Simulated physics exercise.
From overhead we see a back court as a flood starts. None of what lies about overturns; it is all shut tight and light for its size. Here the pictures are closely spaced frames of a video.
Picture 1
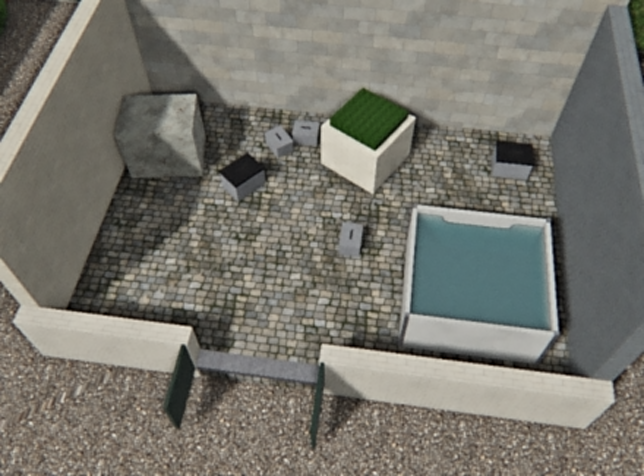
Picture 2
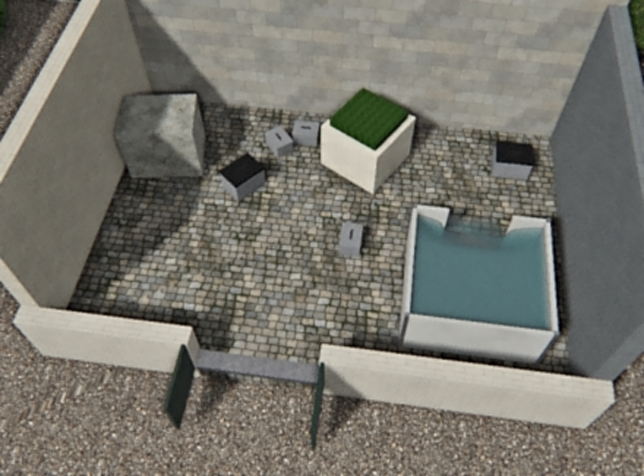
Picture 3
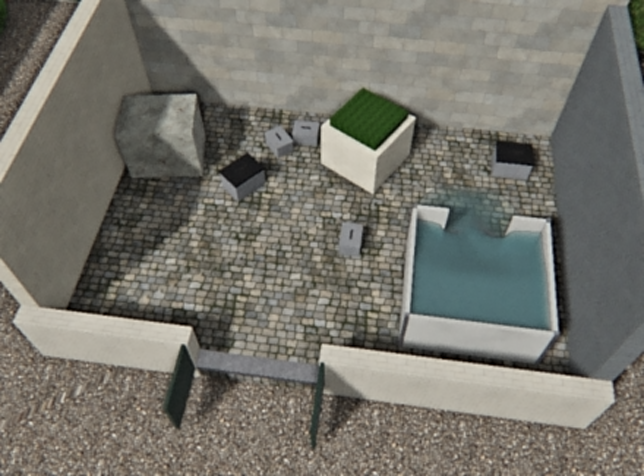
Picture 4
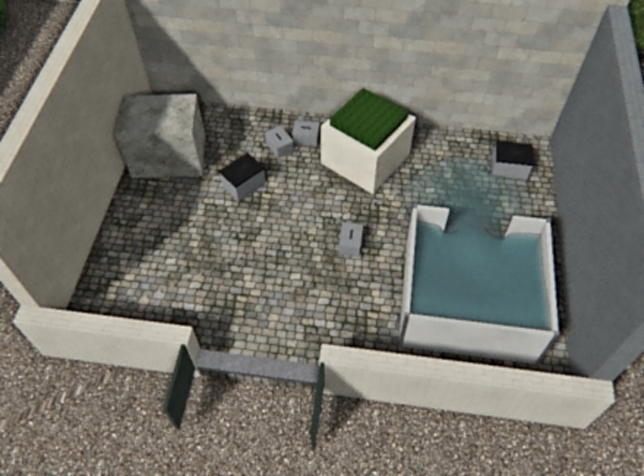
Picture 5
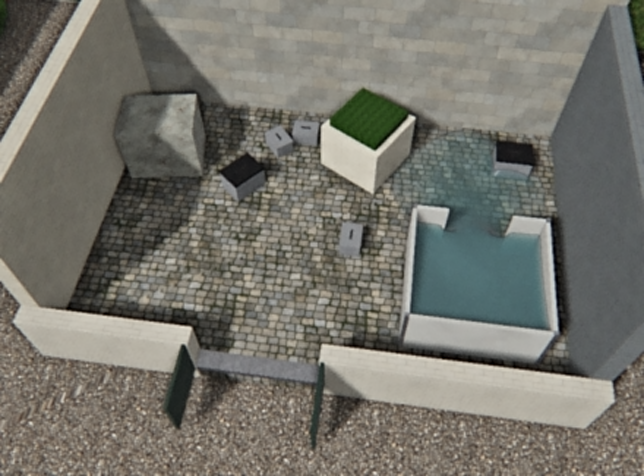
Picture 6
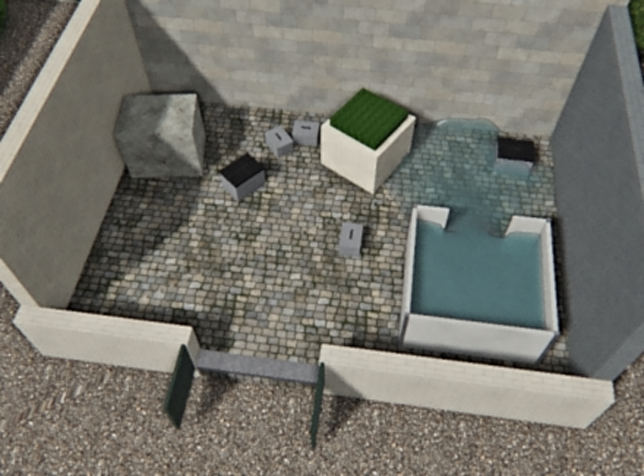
Walled cobbled courtyard seen from above, water pouring through a gap in a raised pool's back wall and spreading toward the rear wall.
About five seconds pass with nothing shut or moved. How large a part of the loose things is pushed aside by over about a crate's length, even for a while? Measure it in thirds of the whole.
The share is under a third of the whole.
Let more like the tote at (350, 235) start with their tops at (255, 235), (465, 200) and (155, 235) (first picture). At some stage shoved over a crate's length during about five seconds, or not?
Per listing: Largely stays, cleared out, largely stays.
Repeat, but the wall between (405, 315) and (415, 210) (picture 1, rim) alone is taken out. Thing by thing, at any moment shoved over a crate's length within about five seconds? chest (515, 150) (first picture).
As for this one, it came up short.
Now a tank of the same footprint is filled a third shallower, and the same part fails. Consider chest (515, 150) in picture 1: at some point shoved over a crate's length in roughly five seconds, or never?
Covered that distance.
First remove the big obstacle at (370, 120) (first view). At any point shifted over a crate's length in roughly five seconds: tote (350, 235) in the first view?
My call: Not that far.
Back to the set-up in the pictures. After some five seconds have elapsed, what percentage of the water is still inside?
It comes out at 100 parts in a hundred.
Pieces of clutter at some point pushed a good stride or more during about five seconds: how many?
Exactly 1.
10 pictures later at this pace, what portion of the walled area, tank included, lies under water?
I reckon around 35 per cent.
A moment on, 1 of 5 are well off their spots; 0 afloat.
Next, 0 of 5 are well off their spots; 1 afloat.
Later, 0 of 5 are well off their spots; 1 afloat.
In the end, 0 of 5 are well off their spots, and 1 have been at some point; 1 afloat.
